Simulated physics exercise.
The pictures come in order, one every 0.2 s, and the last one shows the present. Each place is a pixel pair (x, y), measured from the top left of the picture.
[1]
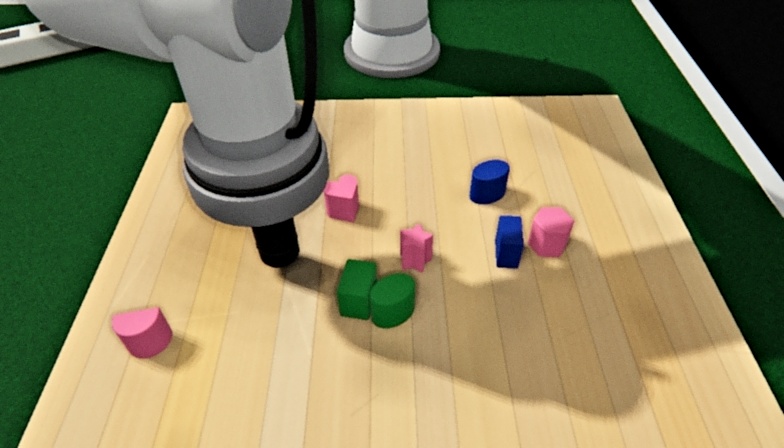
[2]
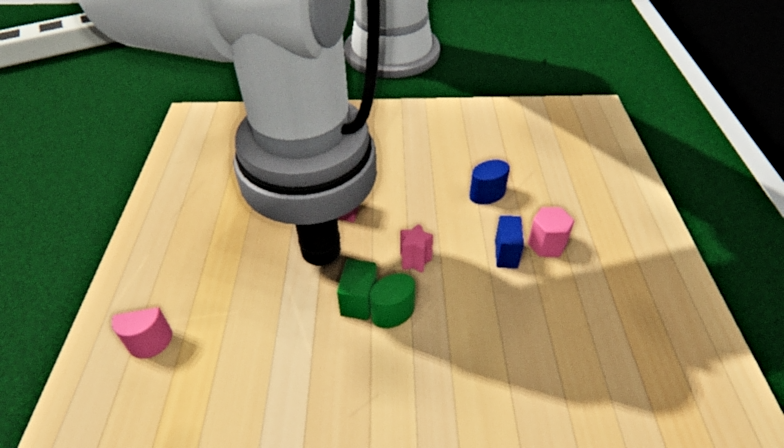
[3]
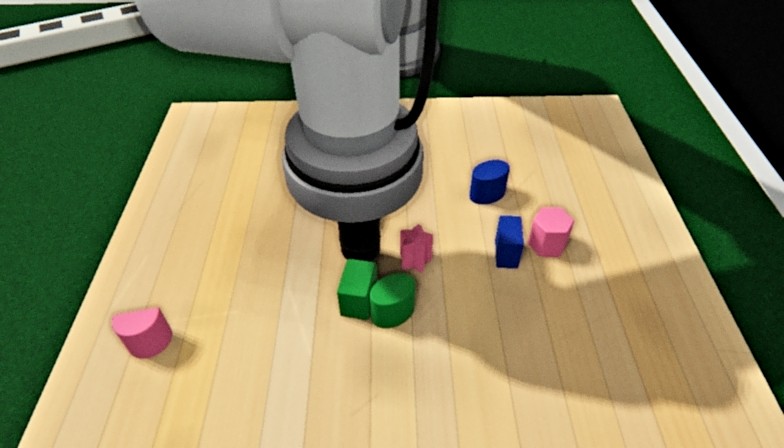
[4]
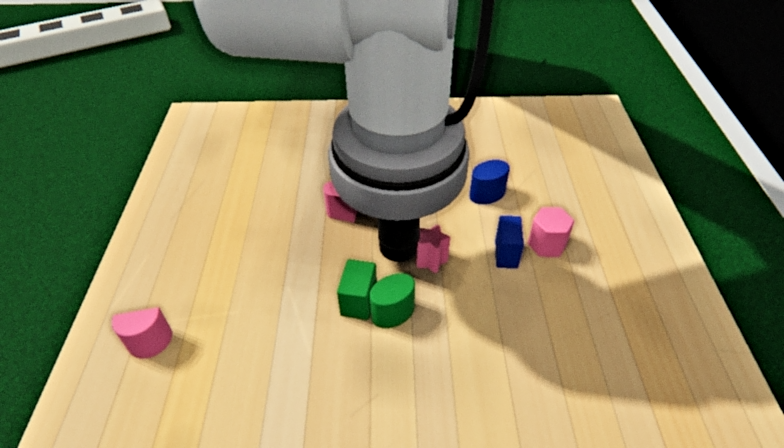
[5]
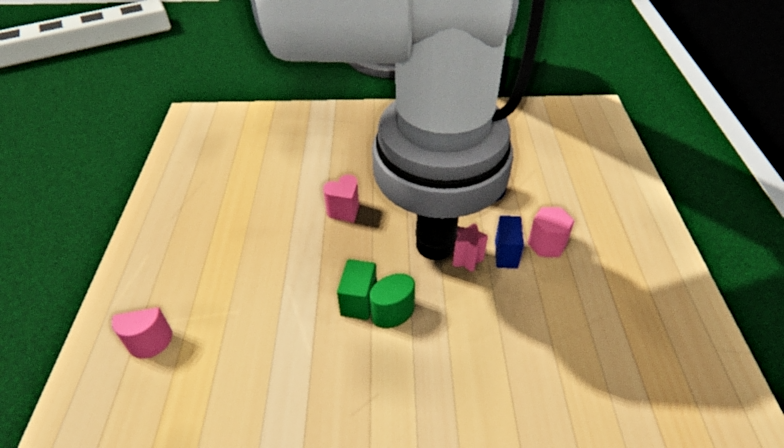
A large grey robot arm with a black-tipped bar hangs over a pale wooden board on a green surface, seen from above at a fixed angle. Two green blocks sit near the middle, a pink block at lower left, another above the green pair, a pink star beside them, and two blue blocks and a pink one to the right. The arm sweeps rightward, passing behind the green blocks, then pushes the star right towards the blue oblong.
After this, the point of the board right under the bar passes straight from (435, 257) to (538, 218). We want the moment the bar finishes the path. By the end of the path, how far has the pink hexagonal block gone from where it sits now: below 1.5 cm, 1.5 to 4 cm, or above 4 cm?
Under 1.5 cm.
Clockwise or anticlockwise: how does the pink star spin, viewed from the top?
Rotation: Clockwise.
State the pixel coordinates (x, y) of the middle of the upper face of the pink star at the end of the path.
The point I'd pick in the picture is (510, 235).
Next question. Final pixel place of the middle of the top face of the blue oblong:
The top centre is at (537, 231).
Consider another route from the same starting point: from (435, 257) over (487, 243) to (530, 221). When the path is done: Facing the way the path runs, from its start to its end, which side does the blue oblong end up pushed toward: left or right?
My prediction: Rightwards.
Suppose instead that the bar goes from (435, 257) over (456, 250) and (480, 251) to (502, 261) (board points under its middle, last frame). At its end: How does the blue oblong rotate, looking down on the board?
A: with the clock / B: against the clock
(B)
On the path given first. One third of the way, bar (473, 233); pink star (504, 233), turned 35° clockwise; blue oblong (531, 230), turned 15° anticlockwise.
Two thirds of the way, bar (508, 219); pink star (510, 235), turned 65° clockwise; blue oblong (537, 231), turned 30° anticlockwise; pink hexagonal block (559, 218).
At the end, bar (541, 207); pink star (510, 235), turned 65° clockwise; blue oval not moved; blue oblong (537, 231), turned 30° anticlockwise; pink hexagonal block (565, 218), turned 25° clockwise.
